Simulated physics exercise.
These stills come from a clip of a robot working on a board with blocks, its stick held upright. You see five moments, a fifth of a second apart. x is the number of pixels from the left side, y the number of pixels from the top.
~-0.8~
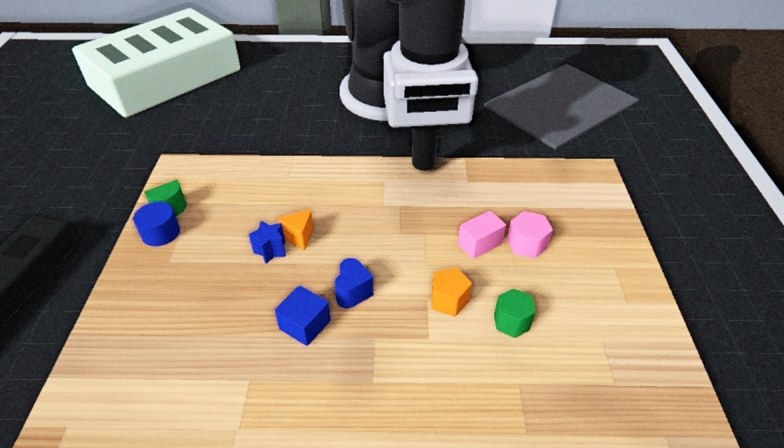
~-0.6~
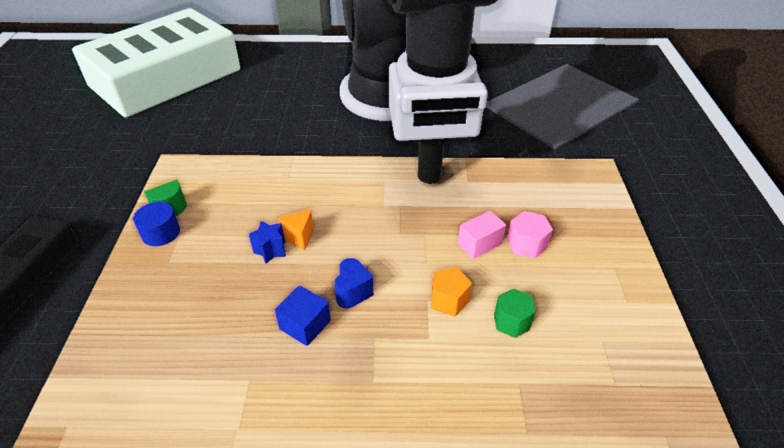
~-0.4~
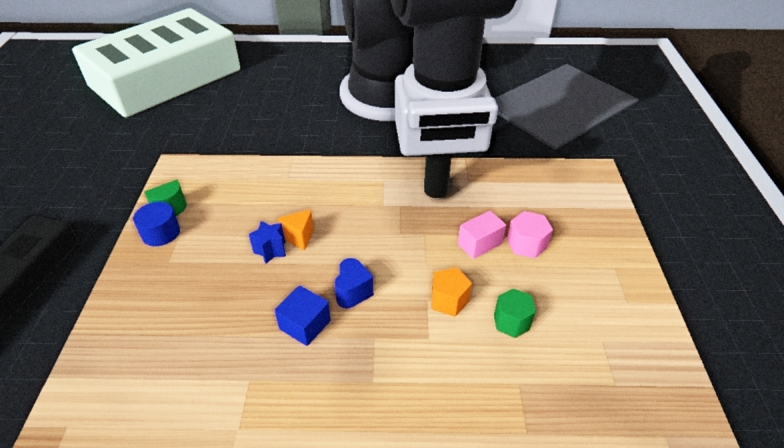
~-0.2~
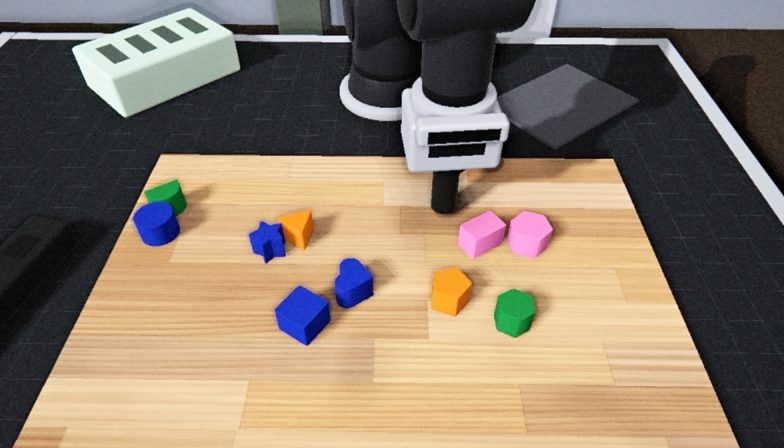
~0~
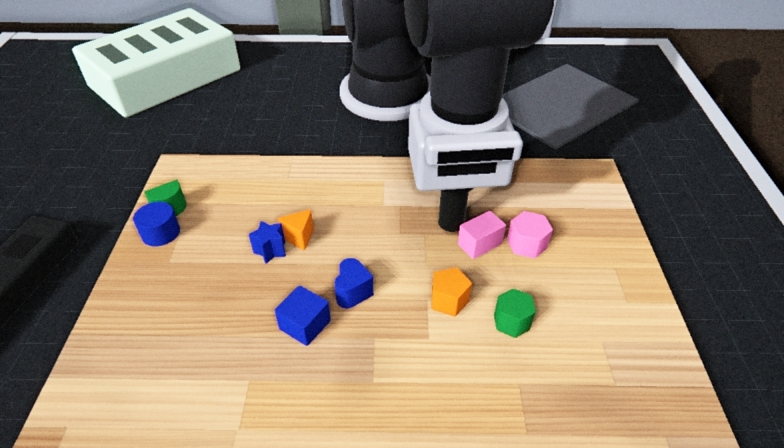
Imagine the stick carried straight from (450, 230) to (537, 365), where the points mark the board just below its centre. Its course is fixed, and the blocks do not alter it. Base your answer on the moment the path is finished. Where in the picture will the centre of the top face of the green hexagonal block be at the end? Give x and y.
It will likely be found at (564, 377).
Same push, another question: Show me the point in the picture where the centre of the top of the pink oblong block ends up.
I'd place it at (499, 235), taking the centre of its top.
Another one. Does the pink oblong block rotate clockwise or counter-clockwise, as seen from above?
Counterclockwise rotation.
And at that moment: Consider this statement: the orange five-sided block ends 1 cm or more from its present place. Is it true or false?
This is false.
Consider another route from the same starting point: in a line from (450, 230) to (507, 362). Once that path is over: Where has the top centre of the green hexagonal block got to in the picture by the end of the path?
At the end it should sit near (537, 320).
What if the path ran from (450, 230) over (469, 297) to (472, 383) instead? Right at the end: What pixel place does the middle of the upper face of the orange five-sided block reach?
At (441, 302).
What follows on the original path. One third of the way, stick at (477, 262); pink oblong block at (499, 235), turned 75° anticlockwise.
Two thirds of the way, stick at (506, 307); pink oblong block at (499, 235), turned 75° anticlockwise; green hexagonal block at (528, 321).
At the end, stick at (539, 359); orange five-sided block unmoved; pink oblong block at (499, 235), turned 75° anticlockwise; green hexagonal block at (564, 377).
